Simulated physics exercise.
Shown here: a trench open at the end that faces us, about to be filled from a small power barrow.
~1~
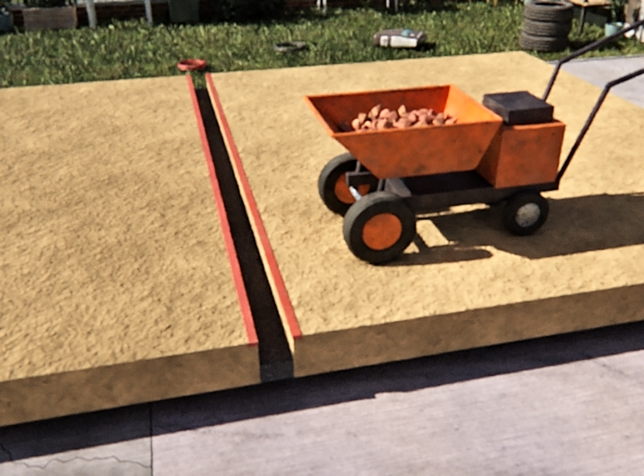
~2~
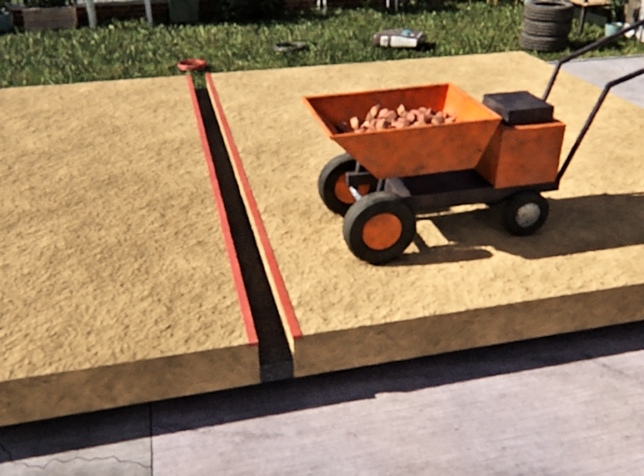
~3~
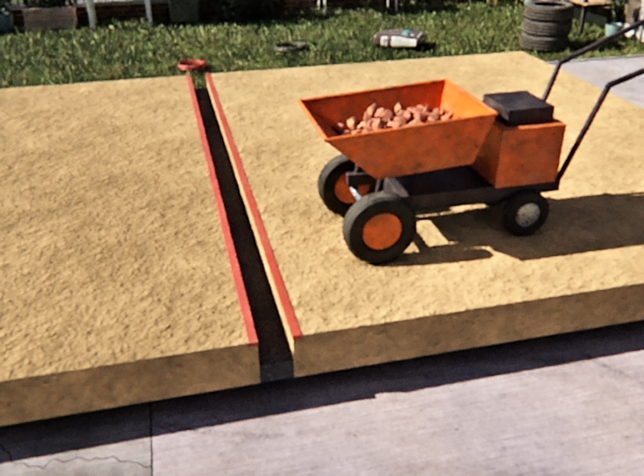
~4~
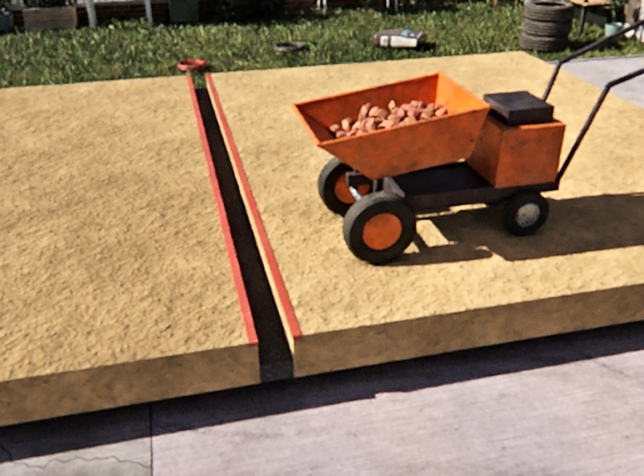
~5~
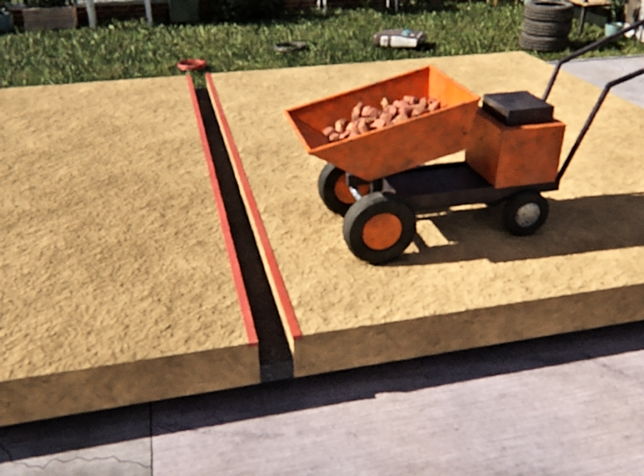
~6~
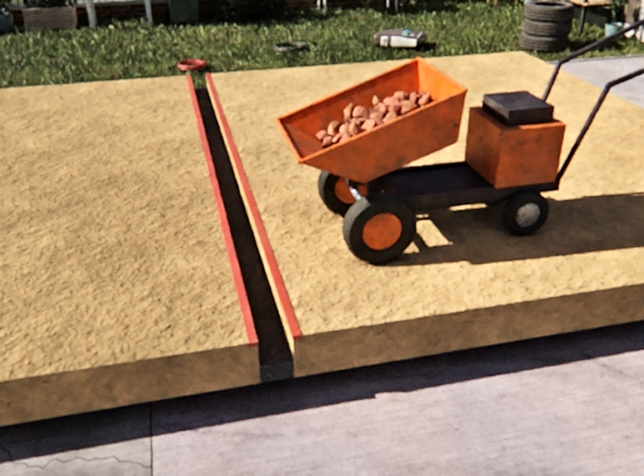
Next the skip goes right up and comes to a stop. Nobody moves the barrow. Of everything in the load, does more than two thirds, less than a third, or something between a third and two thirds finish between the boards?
Something between a third and two thirds does.
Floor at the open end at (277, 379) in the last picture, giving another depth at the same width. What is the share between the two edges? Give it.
Something close to 70 per cent.
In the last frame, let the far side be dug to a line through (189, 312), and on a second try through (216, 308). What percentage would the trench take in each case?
The share would be 100 % first and 90 % second.
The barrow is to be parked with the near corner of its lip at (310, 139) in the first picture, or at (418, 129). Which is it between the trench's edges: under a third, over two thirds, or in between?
Under a third; less than a third.
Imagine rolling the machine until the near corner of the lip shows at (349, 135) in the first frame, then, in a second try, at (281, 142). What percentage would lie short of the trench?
About 10 percent the first time, about 0 percent the second.
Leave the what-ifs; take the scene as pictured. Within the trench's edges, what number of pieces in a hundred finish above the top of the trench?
My guess is some 30 per cent.
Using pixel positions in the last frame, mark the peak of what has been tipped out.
Top, approx.: (240, 244).
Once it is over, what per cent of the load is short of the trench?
I'd put it at some 0 per cent of the load.
Soon after the last picture, skip tipped steeply; all in the skip.
A little later, skip tipped steeply; most in the skip; a small part in or heaped over the trench; a small part beyond it.
Later still, skip tipped right over; a small part in the skip; about half in or heaped over the trench; about a third beyond it.
At rest, skip tipped right over; a small part in the skip; about half in or heaped over the trench; about a third beyond it.
